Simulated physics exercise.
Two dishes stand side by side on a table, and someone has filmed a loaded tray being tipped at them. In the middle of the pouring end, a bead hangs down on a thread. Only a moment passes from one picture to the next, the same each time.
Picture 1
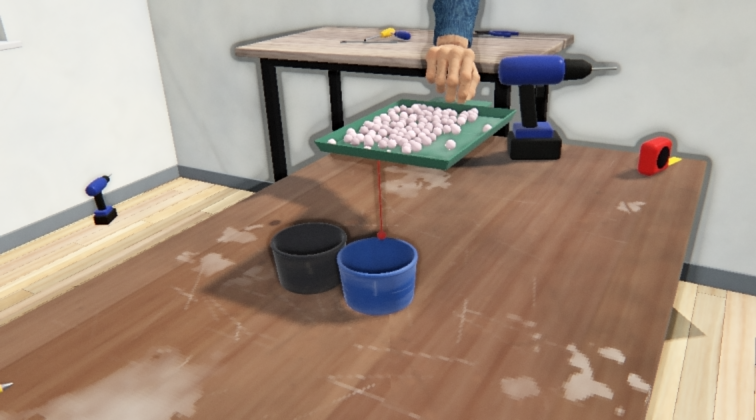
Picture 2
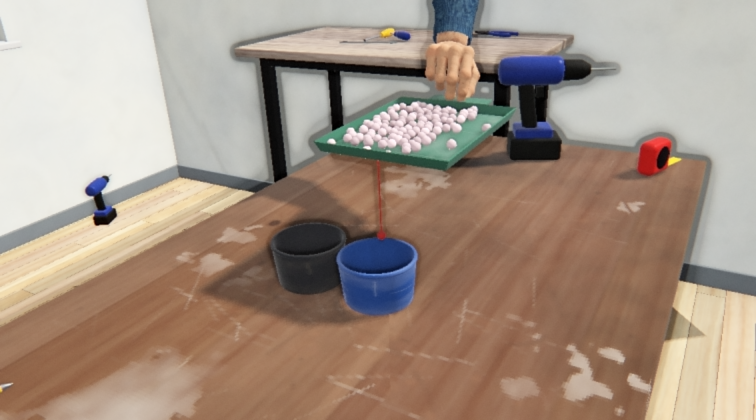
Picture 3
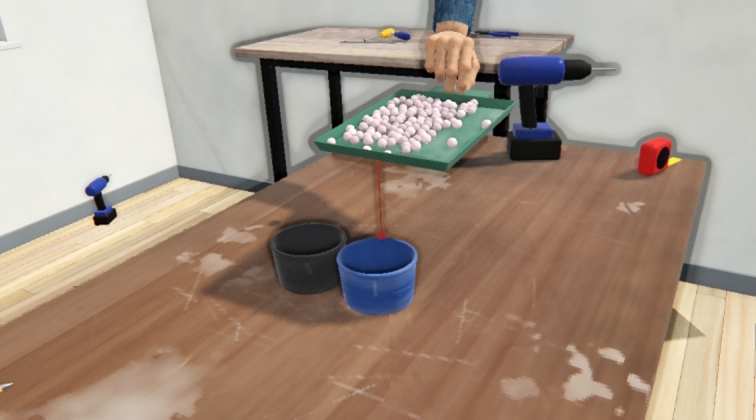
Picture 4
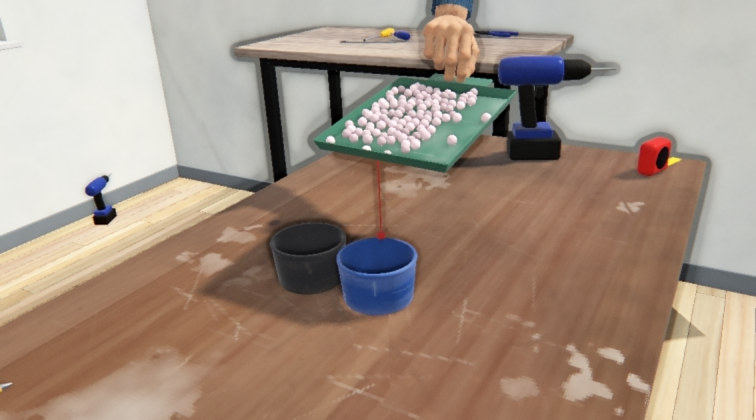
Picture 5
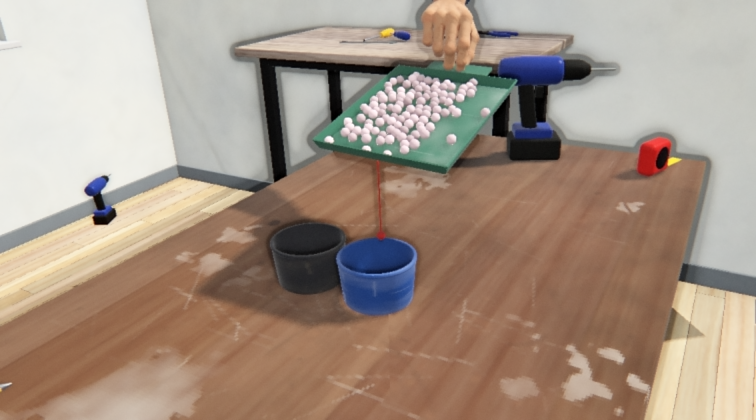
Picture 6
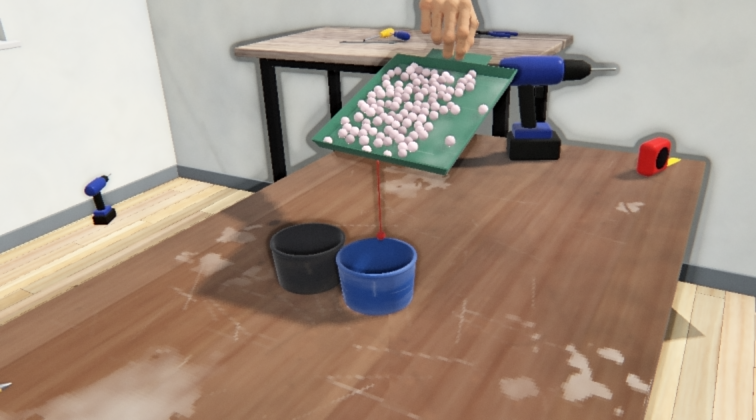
The footage shows a hand gradually tilting a green tray of small pale pink balls above a black dish and a blue dish on a wooden table, its back end rising as the balls shift slightly on its surface.
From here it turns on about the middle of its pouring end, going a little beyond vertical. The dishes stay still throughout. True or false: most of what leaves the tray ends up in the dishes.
False.
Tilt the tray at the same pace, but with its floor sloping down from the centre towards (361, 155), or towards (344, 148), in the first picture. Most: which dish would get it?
Tilt 1: Left-side dish. Tilt 2: Left-side dish.
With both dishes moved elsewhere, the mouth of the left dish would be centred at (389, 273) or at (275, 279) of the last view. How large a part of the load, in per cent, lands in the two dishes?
70 and 0 %.
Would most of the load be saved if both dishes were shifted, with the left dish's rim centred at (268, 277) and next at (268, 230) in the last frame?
Earlier try a minority share, later try a minority share.
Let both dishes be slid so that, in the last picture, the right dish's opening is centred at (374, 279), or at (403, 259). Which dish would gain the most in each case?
First try, the rightmost dish; second try, the rightmost dish.
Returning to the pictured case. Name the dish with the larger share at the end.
That one is the rightward one.
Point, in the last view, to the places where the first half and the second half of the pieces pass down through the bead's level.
Initially about (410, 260); subsequently about (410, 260).
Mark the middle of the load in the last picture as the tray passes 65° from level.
Look about (409, 213) in the last picture.
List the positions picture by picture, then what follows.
The first picture shows corners of the pouring end near (320, 140) and (446, 158), level; middle of the load near (413, 127), sugar pearls; left dish near (288, 270); right dish near (358, 290); bead on its thread near (382, 235).
The second picture shows corners of the pouring end near (320, 140) and (445, 159), level; middle of the load near (412, 126).
The third picture shows corners of the pouring end near (320, 140) and (445, 160), tipped barely, lowest at the right corner; middle of the load near (412, 121).
The fourth picture shows corners of the pouring end near (319, 139) and (445, 162), tipped a little, lowest at the right corner; middle of the load near (412, 115).
The fifth picture shows corners of the pouring end near (318, 138) and (445, 163), tipped a little, lowest at the right corner; middle of the load near (411, 110).
The sixth picture shows corners of the pouring end near (318, 137) and (444, 165), tipped clearly, lowest at the right corner; middle of the load near (409, 107), all but a few on the move; left dish near (287, 271); right dish near (357, 290).
Shortly afterwards, tray tipped steeply; near a third on the tray; a little in the right dish; only a few in the left dish; near a quarter outside both; near a quarter in the air.
Next, tray tipped past a quarter turn; near a third in the right dish; only a few in the left dish; near two thirds outside both.
Some moments later, tray tipped past a quarter turn; near a third in the right dish; only a few in the left dish; near two thirds outside both.
In the end, tray tipped past a quarter turn; near a third in the right dish; only a few in the left dish; near two thirds outside both.
